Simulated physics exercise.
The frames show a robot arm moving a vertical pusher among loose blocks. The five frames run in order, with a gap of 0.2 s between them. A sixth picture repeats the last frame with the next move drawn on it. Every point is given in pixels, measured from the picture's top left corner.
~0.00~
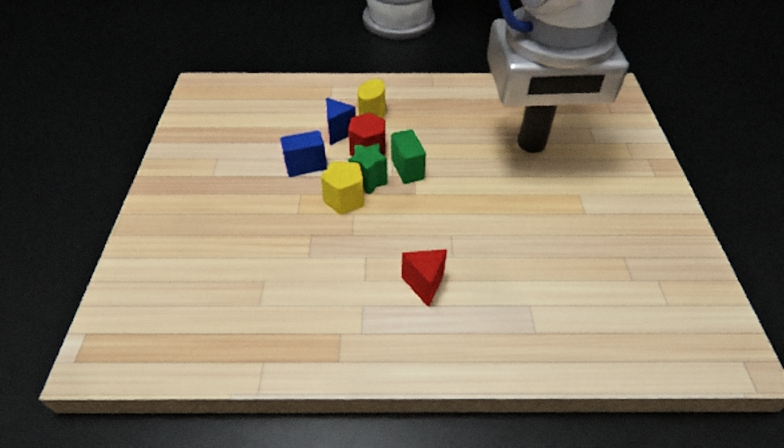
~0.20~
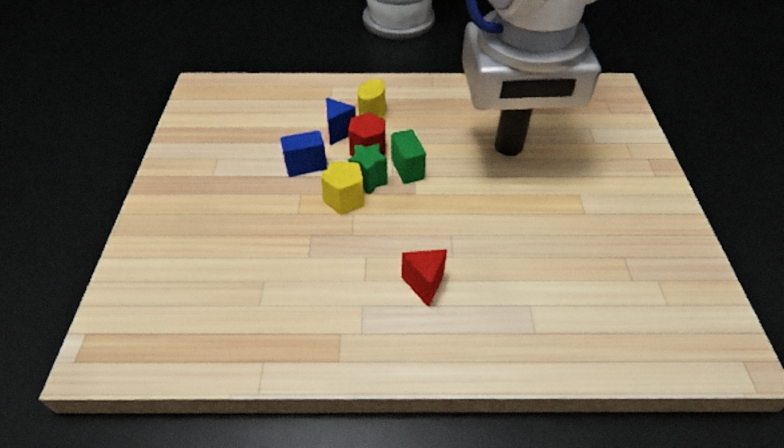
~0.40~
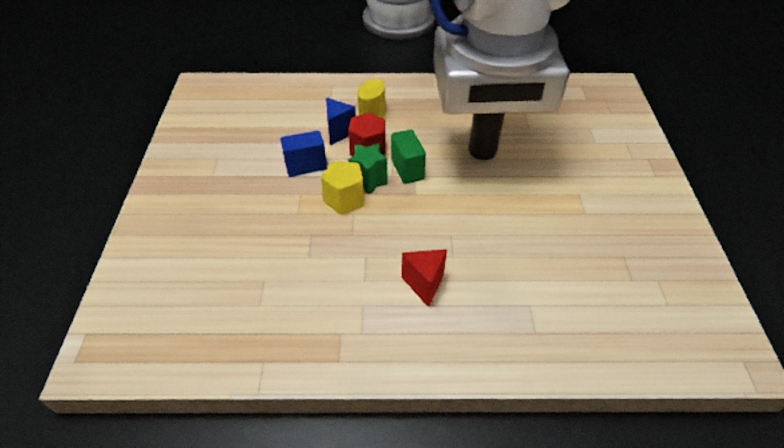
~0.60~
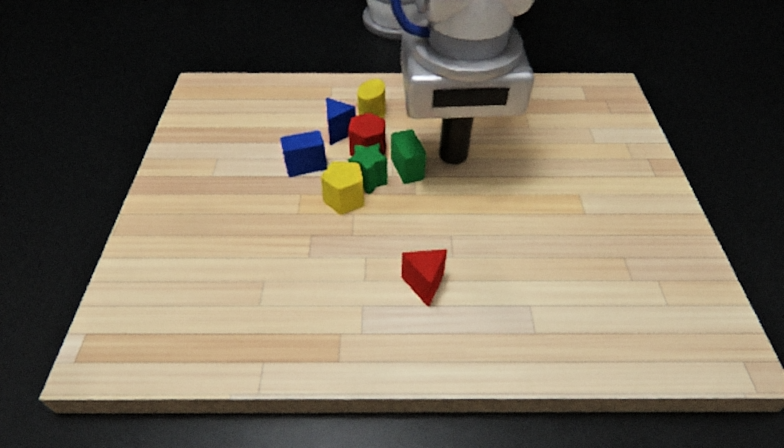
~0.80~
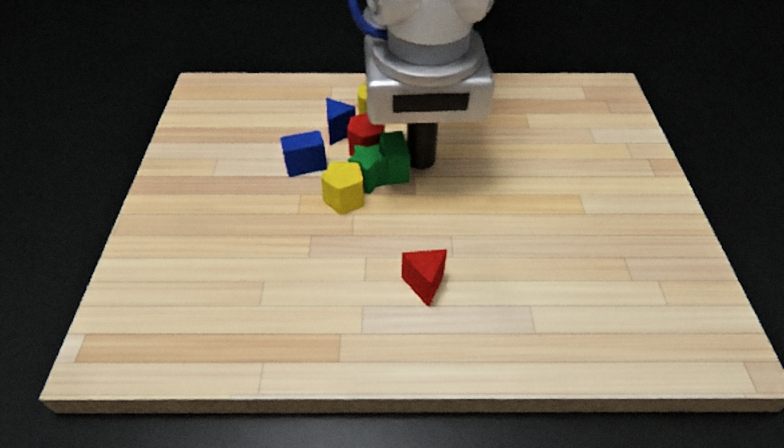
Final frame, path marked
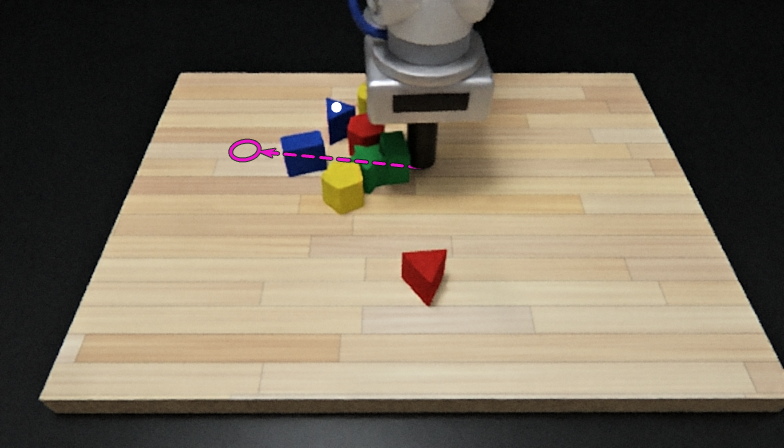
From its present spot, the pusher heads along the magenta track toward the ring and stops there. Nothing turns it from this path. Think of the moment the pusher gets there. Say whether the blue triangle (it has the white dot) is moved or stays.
It will end up elsewhere.
The line goes from (420, 168) to (245, 150); the dot is on the blue triangle.
What follows on the original path. One third of the way, pusher at (360, 154); blue oblong block at (293, 141); blue triangle at (331, 100), turned 15° clockwise; yellow pentagonal block at (313, 186), turned 65° anticlockwise; red six-sided block at (341, 116), turned 65° clockwise; green star block at (314, 159), turned 15° anticlockwise; green oblong block at (334, 144), turned 30° anticlockwise.
Two thirds of the way, pusher at (301, 148); blue oblong block at (248, 151), turned 20° clockwise; blue triangle at (329, 94), turned 45° clockwise; yellow pentagonal block at (308, 189), turned 85° anticlockwise; red six-sided block at (326, 111), turned 90° clockwise; green star block at (291, 168), turned 60° anticlockwise; green oblong block at (293, 148), turned 70° anticlockwise.
At the end, pusher at (243, 142); blue oblong block at (248, 151), turned 20° clockwise; blue triangle at (329, 94), turned 45° clockwise; yellow pentagonal block at (308, 189), turned 85° anticlockwise; red six-sided block at (326, 111), turned 90° clockwise; green star block at (291, 168), turned 60° anticlockwise; green oblong block at (292, 148), turned 70° anticlockwise.
